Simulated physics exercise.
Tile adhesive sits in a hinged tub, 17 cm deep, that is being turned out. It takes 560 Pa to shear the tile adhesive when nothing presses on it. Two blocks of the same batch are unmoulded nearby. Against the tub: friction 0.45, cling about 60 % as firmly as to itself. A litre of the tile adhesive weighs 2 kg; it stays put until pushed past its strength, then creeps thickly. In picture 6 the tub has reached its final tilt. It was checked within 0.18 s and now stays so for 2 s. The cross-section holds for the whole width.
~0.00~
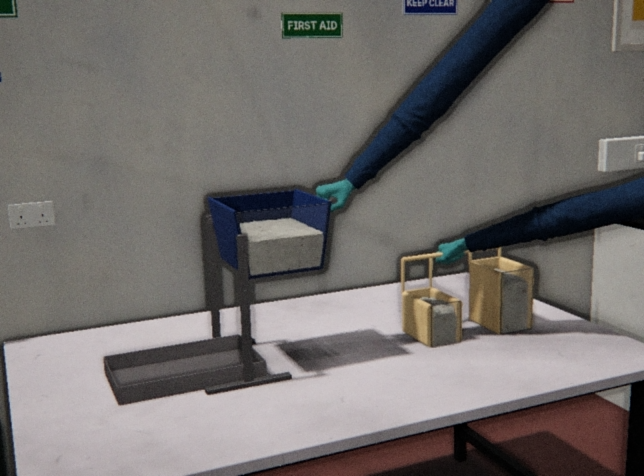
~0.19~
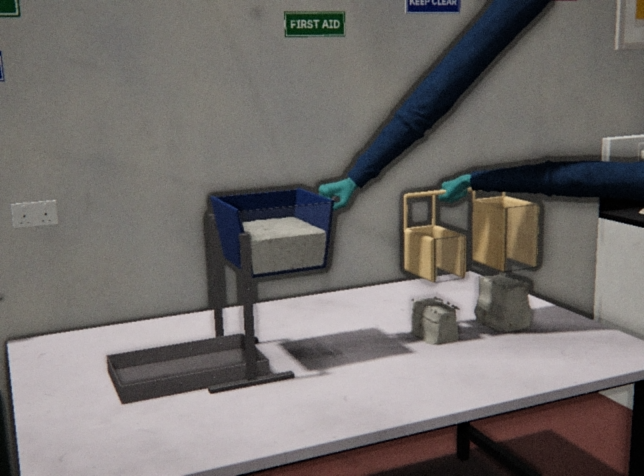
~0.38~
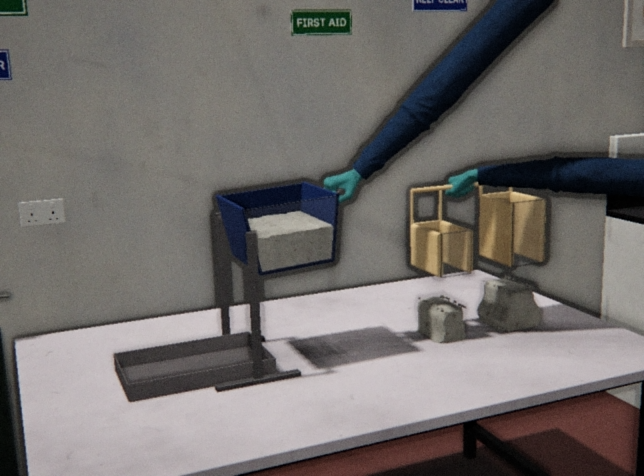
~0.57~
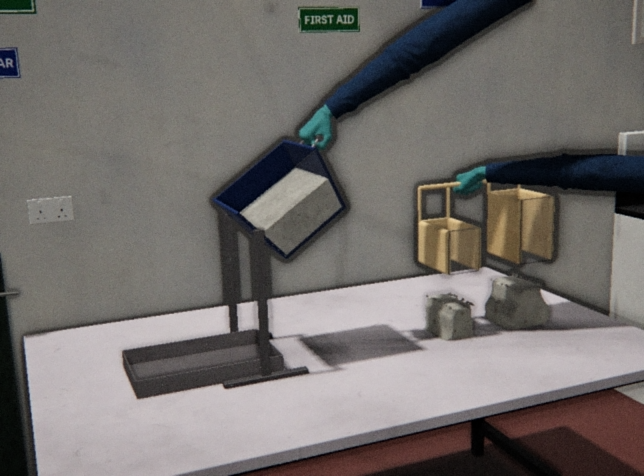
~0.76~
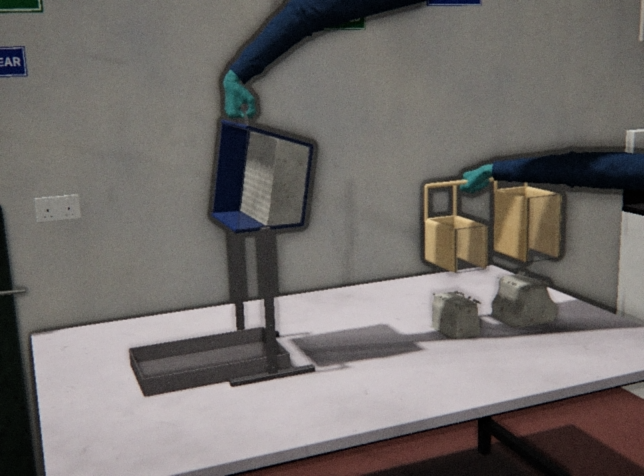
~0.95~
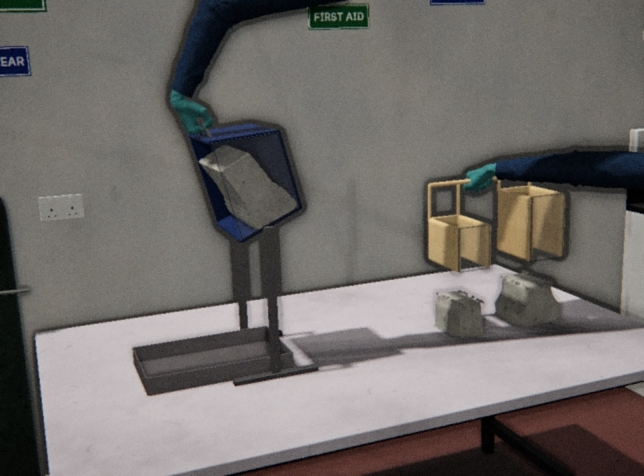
On a white table against a grey wall, a gloved hand lifts a pair of moulds off two grey blocks, which slump slightly, while another hand steeply tilts a blue tub of grey material leftward on its stand.
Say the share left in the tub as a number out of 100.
Close to 0 per cent.
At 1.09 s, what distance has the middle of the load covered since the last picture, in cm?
Roughly 12 cm.
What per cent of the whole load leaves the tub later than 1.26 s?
Near 25 %.
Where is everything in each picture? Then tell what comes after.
The first frame shows handle-side rim at (328, 203), tilt 0 degrees; crest of the tile adhesive at (277, 238); block heights 11 cm, 17 cm (left to right).
The second frame shows handle-side rim at (331, 202), tilt 0 degrees; crest of the tile adhesive at (280, 237); block heights 11 cm, 15 cm (left to right).
The third frame shows handle-side rim at (336, 195), tilt 3 degrees; crest of the tile adhesive at (328, 226); block heights 11 cm, 13 cm (left to right).
The fourth frame shows handle-side rim at (314, 150), tilt 35 degrees; crest of the tile adhesive at (325, 180); block heights 11 cm, 13 cm (left to right).
The fifth frame shows handle-side rim at (247, 130), tilt 80 degrees; crest of the tile adhesive at (281, 140); block heights 11 cm, 13 cm (left to right).
The sixth frame shows handle-side rim at (211, 145), tilt 104 degrees; crest of the tile adhesive at (247, 154); block heights 11 cm, 13 cm (left to right).
After 1.09 s, the tub is at 104 degrees and holds 45 %.
After 1.26 s, the tub is at 104 degrees and holds 25 %.
After 1.43 s, the tub is at 104 degrees and holds 0 %.
After 1.60 s, the tub is at 104 degrees and holds 0 %.
After 2.95 s, the tub is at 104 degrees and holds 0 %.
